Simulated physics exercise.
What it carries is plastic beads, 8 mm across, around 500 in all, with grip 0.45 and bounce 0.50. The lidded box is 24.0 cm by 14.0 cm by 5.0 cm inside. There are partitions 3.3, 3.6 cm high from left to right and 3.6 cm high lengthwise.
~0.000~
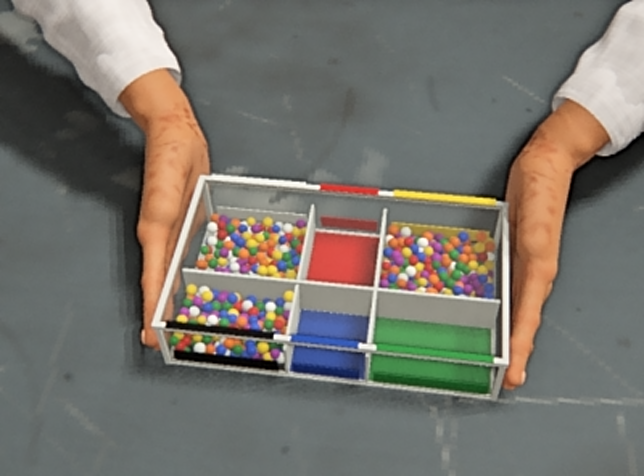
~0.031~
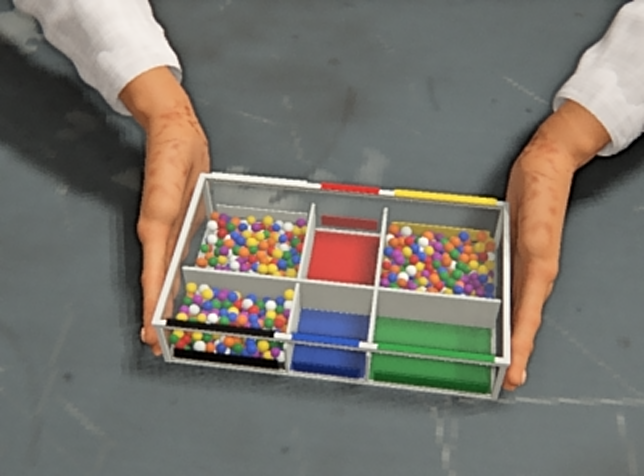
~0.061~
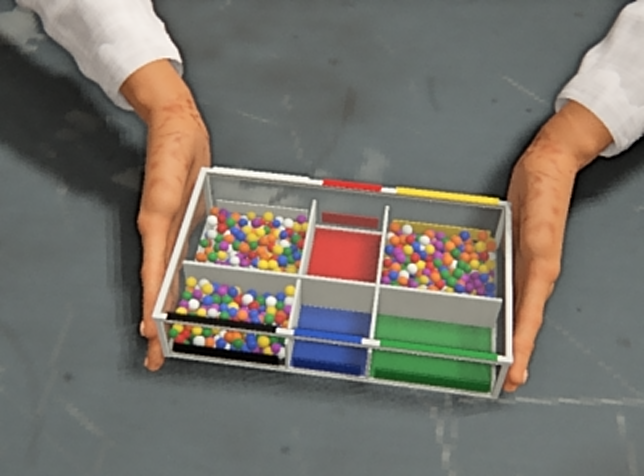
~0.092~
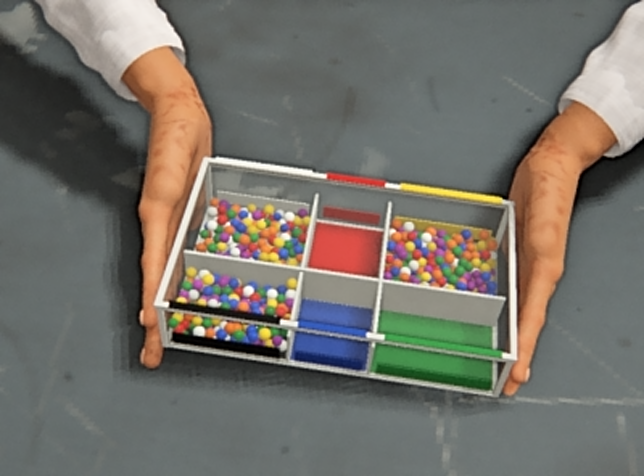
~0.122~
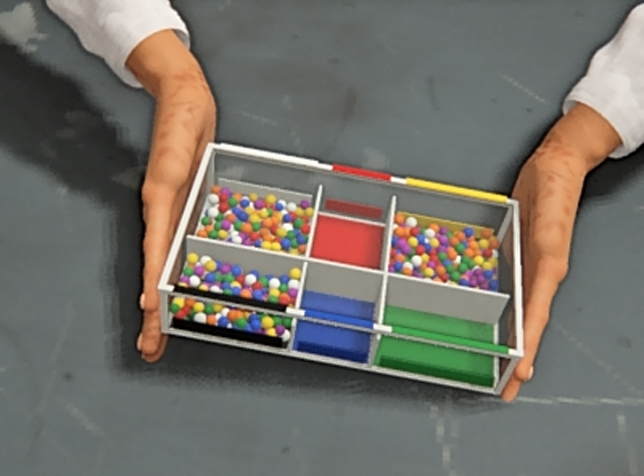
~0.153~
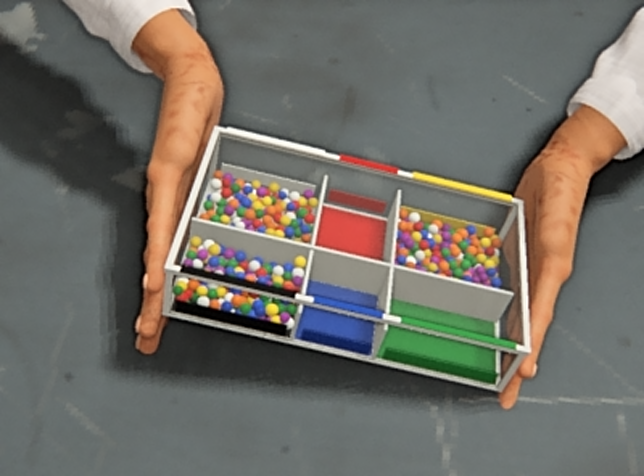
Two hands hold a divided box of colorful beads and gradually tilt it rightward.
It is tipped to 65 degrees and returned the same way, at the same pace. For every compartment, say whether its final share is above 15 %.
In order: Red: It'll probably finish at or short of fifteen percent of the pieces; blue: It'll probably finish at or short of fifteen percent of the pieces; green: It'll probably finish at or short of fifteen percent of the pieces; yellow: It'll probably finish past fifteen percent of the pieces; white: It'll probably finish past fifteen percent of the pieces; black: It'll probably finish past fifteen percent of the pieces.
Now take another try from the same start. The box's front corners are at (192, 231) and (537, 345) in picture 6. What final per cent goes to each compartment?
Each compartment ends with, in per cent, red 10, blue 5, green 0, yellow 40, white 25 and black 20.
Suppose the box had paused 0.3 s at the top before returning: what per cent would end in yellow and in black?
Then yellow keeps 40% and black keeps 25%.
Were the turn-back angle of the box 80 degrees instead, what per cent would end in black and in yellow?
Then black would hold 20 percent and yellow 50 percent.
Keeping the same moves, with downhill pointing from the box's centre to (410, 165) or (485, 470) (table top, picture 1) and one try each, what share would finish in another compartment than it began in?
I'd put it at about 5 per cent for the first tilt and about 10 per cent for the second.
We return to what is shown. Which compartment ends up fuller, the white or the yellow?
Yellow compartment.
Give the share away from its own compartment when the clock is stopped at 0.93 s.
Share: Approx. 15 %.
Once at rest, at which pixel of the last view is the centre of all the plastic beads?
Approximately (358, 269) in the last view.
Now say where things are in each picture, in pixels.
In the first picture, box tilt 0 degrees, front corners at (159, 324) and (502, 361); yellow 40 %, white 30 %, black 30 %.
In the second picture, box tilt 1 degrees, front corners at (159, 321) and (503, 360).
In the third picture, box tilt 2 degrees, front corners at (160, 315) and (506, 359).
In the fourth picture, box tilt 5 degrees, front corners at (162, 303) and (510, 356), lowest corner right back.
In the fifth picture, box tilt 8 degrees, front corners at (165, 287) and (516, 352), lowest corner right back.
In the sixth picture, box tilt 13 degrees, front corners at (172, 267) and (523, 349), lowest corner right back; yellow 40 %, white 30 %, black 30 %. The box's pace is about 135 degrees a second.
Then, at 0.62 s, tilt 65 degrees; yellow 40 %, white 30 %, black 30 %.
After 0.93 s, tilt 27 degrees; red 5 %, blue 5 %, yellow 40 %, white 25 %, black 20 %.
Then, at 1.34 s, tilt 0 degrees; red 5 %, blue 5 %, yellow 40 %, white 25 %, black 20 %.
At rest (1.9 s), red 5 %, blue 5 %, green 0 %, yellow 40 %, white 25 %, black 20 %.
